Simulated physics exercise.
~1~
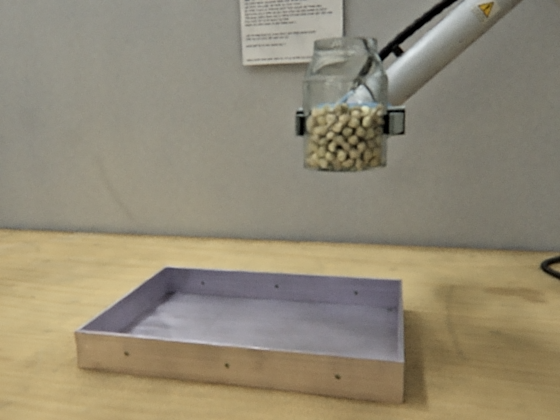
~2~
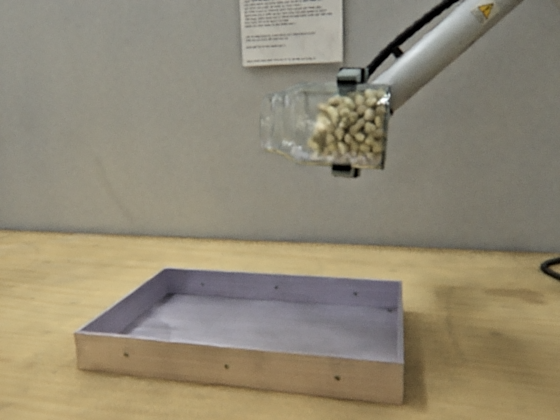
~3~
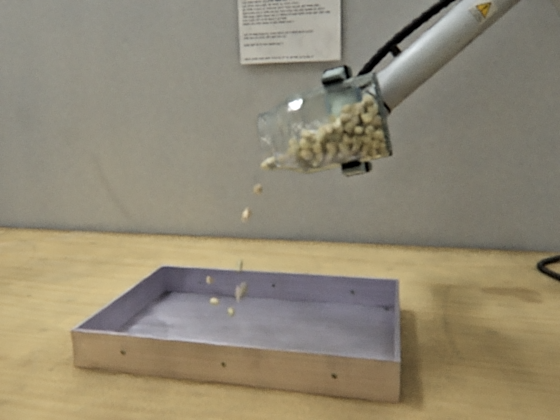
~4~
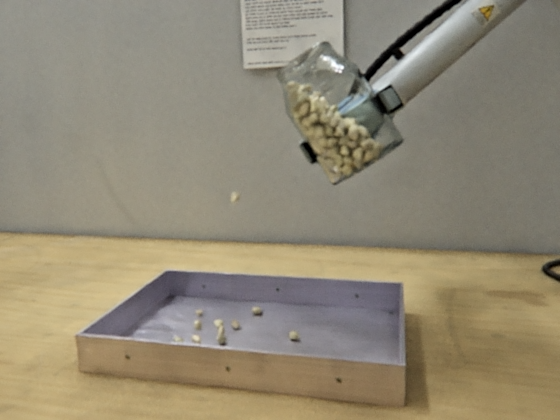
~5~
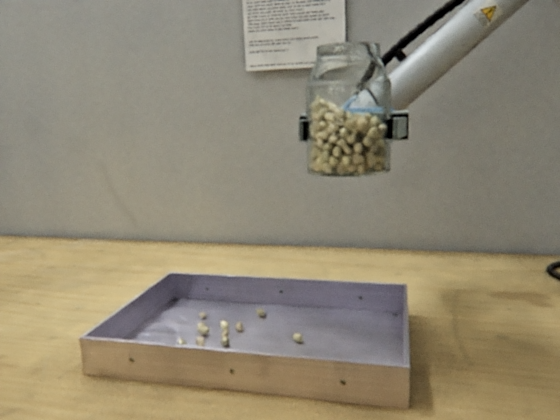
On a light wooden table against a grey wall, a shallow tray with a purple interior sits beneath a glass jar of pale dried beans held by a robotic arm. The arm tips the jar to the left until it lies on its side, the beans still inside. It tilts a little further, mouth downward, and a few beans slide out and drop into the tray. The arm then swings the jar back up, with one stray bean still in the air. Finally the jar stands upright, still holding nearly all its beans, while a small scattering rests in the tray.
